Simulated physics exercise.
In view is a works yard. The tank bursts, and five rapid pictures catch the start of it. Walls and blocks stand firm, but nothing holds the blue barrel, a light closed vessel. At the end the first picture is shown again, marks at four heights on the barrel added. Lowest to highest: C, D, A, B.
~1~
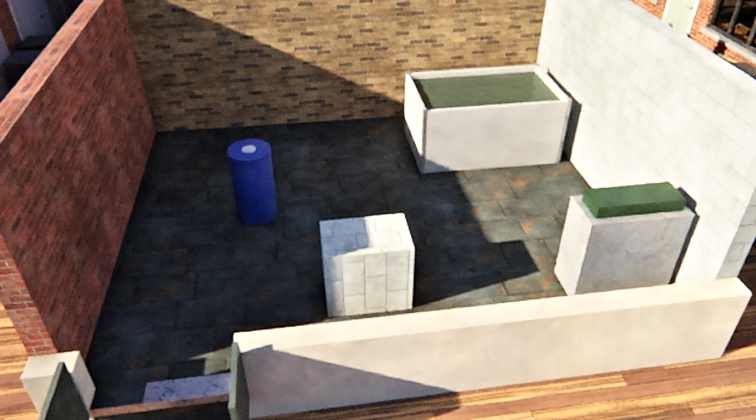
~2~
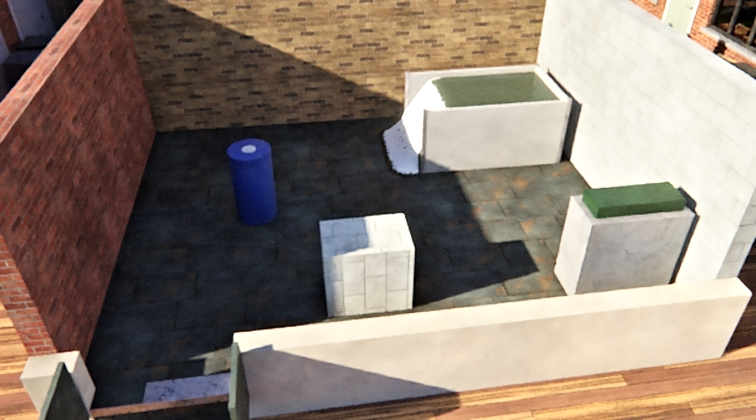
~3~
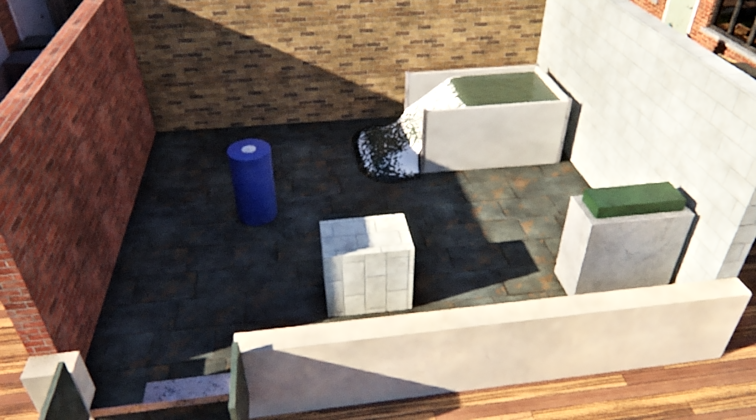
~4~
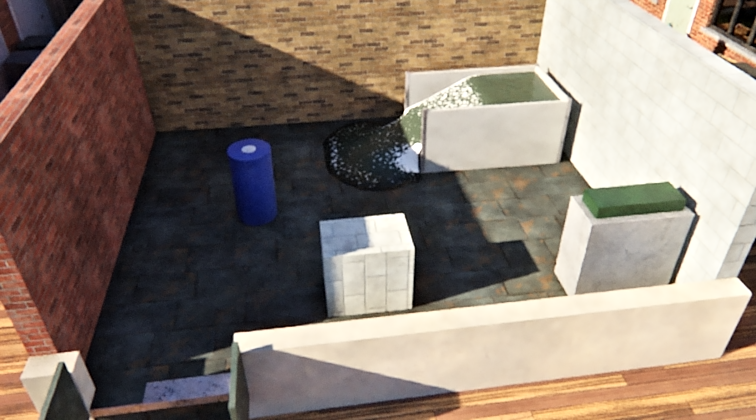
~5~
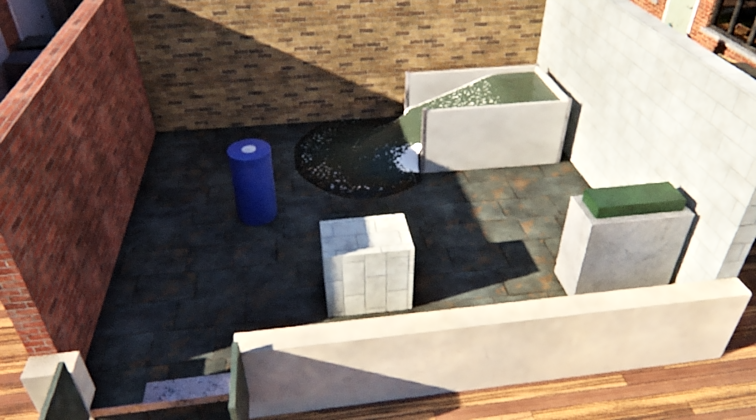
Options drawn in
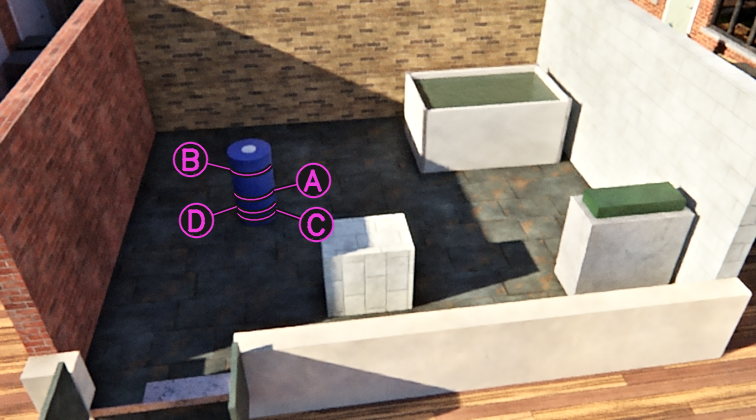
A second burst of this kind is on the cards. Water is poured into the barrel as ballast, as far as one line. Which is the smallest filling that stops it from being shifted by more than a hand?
A is the one.
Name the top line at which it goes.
It is D.
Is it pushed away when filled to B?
No, not at all.
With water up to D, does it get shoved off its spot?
Yes, it does.
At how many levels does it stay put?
Two of the four.
On the marked copy, A at (253, 199); B at (250, 175); C at (257, 219); D at (256, 212); from the bottom up C, D, A, B.
For line A, it does not move.
For line B, it does not move.
For line C, it is washed out through the gate.
For line D, it is pushed about twice its own width away.
